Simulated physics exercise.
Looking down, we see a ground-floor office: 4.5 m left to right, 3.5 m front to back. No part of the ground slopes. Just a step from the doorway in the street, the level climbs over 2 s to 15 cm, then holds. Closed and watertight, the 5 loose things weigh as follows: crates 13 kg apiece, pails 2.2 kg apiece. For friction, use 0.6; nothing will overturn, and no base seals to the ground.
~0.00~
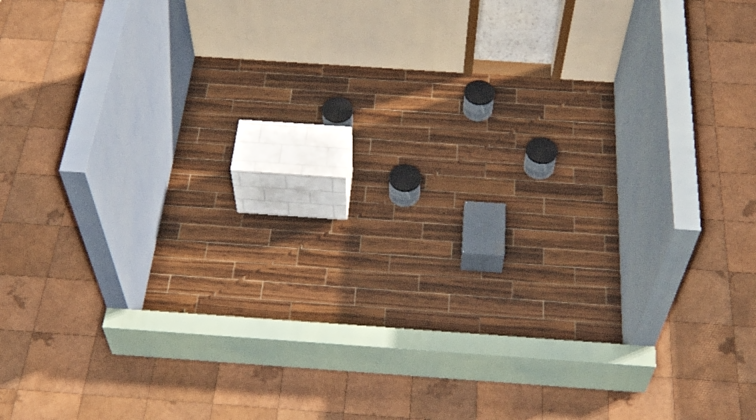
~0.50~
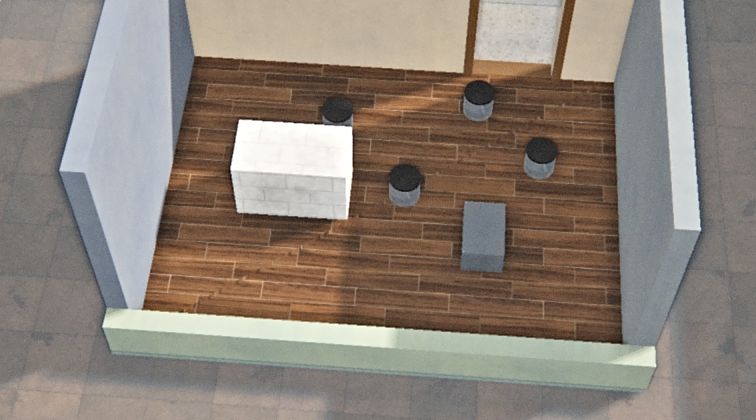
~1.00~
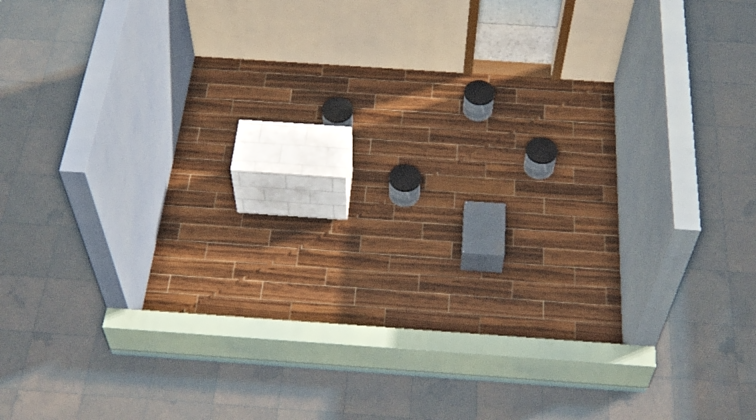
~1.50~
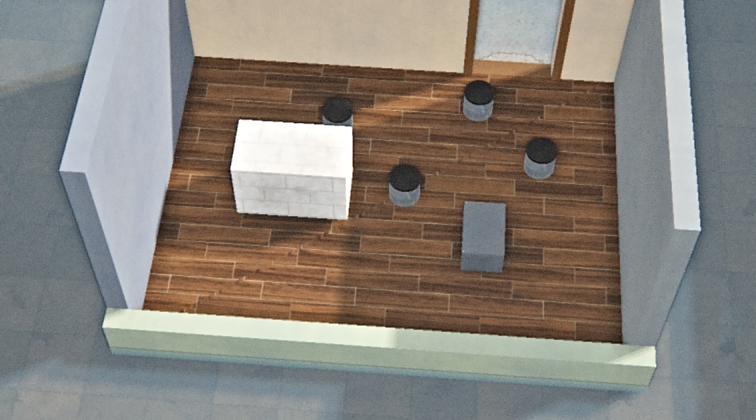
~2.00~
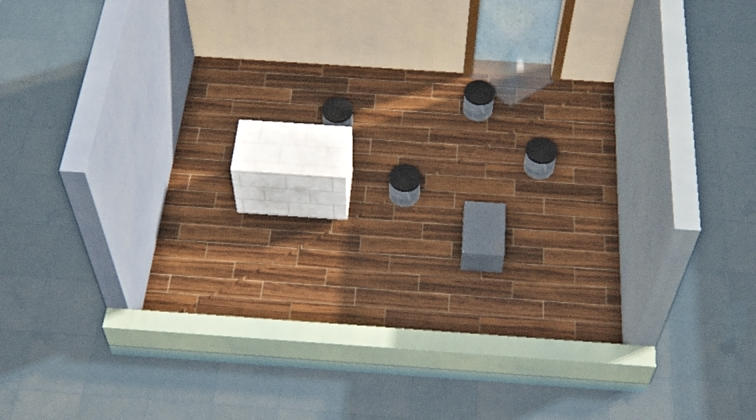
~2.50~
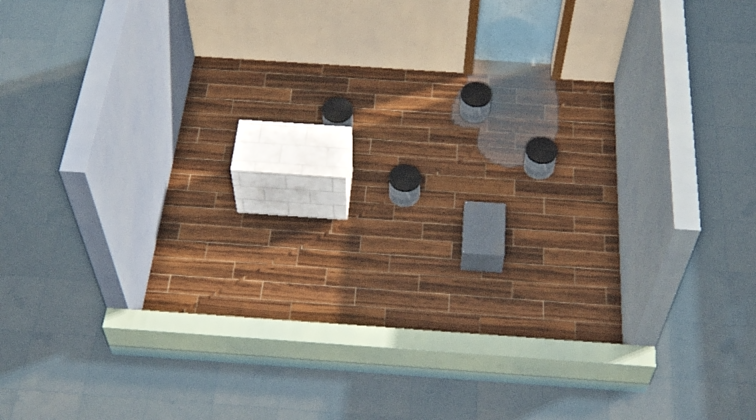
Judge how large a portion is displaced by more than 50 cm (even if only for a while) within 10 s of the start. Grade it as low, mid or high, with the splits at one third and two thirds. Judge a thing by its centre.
Grade: Mid, one to two thirds.
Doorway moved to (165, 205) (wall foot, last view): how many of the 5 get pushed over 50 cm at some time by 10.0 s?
In that case the number is 0.
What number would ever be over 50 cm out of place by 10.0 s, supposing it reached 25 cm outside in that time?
So the tally would be 4.
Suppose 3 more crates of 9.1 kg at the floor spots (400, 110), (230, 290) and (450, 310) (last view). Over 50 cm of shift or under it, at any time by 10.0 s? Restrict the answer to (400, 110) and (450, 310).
In that order: Under, over.
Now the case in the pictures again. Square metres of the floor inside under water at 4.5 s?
Flooded: Near 8.0 m2.
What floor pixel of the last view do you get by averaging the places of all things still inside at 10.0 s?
Centred roughly on (327, 217).
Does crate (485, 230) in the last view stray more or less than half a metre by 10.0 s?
It is less.
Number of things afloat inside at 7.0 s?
Count: 2.
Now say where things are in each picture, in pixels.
A pail at (480, 92) rests on the ground; a crate at (484, 228) rests on the ground; water covers 0.0 m2; 0 of 5 have shifted, in the first frame.
A pail at (480, 92), on the bottom; a crate at (484, 228) rests on the ground; 0.0 m2 under water; 0 of 5 have shifted, in the second frame.
A pail at (480, 92), on the bottom; a crate at (484, 228), on the bottom; 0.0 m2 under water; 0 of 5 have shifted, in the third frame.
A pail at (480, 92), on the bottom; a crate at (484, 228), on the bottom; 0.0 m2 under water; 0 of 5 have shifted, in the fourth frame.
A pail at (480, 92), on the bottom; a crate at (484, 228), on the bottom; 0.2 m2 under water; 0 of 5 have shifted, in the fifth frame.
A pail at (476, 94), on the bottom, 4 cm from its start; a crate at (484, 228), on the bottom; 0.9 m2 under water; 0 of 5 have shifted, in the sixth frame.
After 3.5 s 2 of 5 are over 50 cm from their spots; 0 afloat.
After 4.5 s 2 of 5 are over 50 cm from their spots; 1 afloat.
After 7.0 s 3 of 5 are over 50 cm from their spots; 2 afloat.
After 10.0 s 3 of 5 are over 50 cm from their spots, and 3 have been at some point; 3 afloat.
